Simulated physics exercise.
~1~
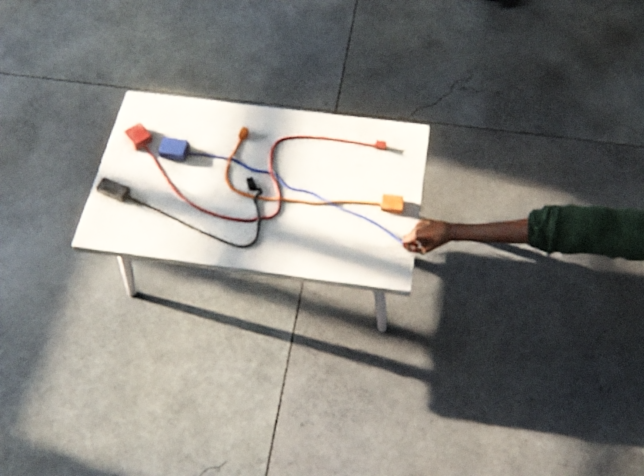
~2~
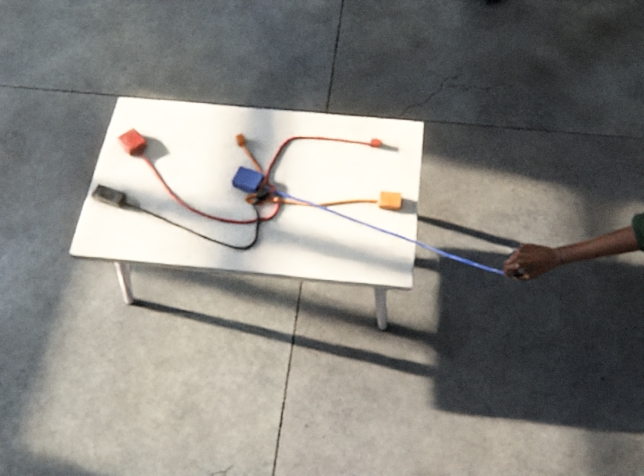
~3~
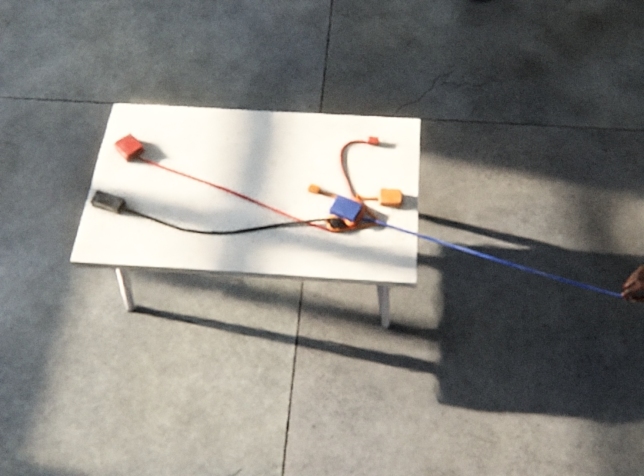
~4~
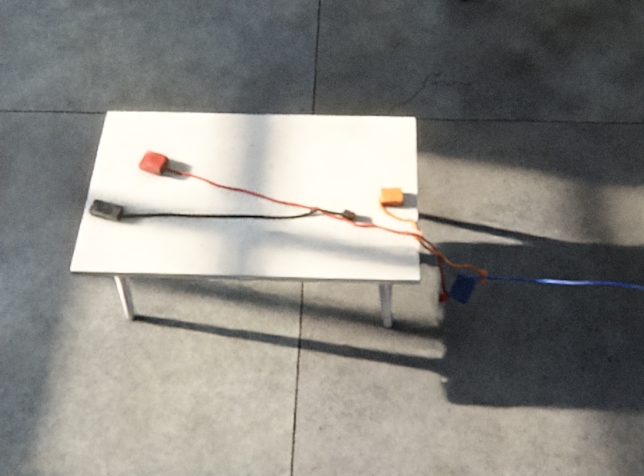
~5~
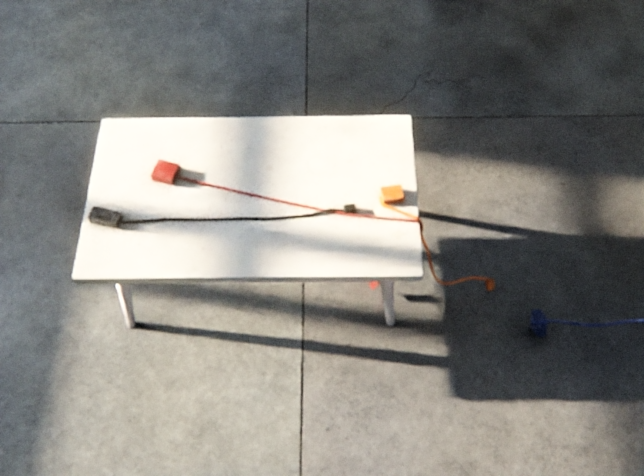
On a white table, a hand pulls the blue lead right and off, dragging tangled leads along.
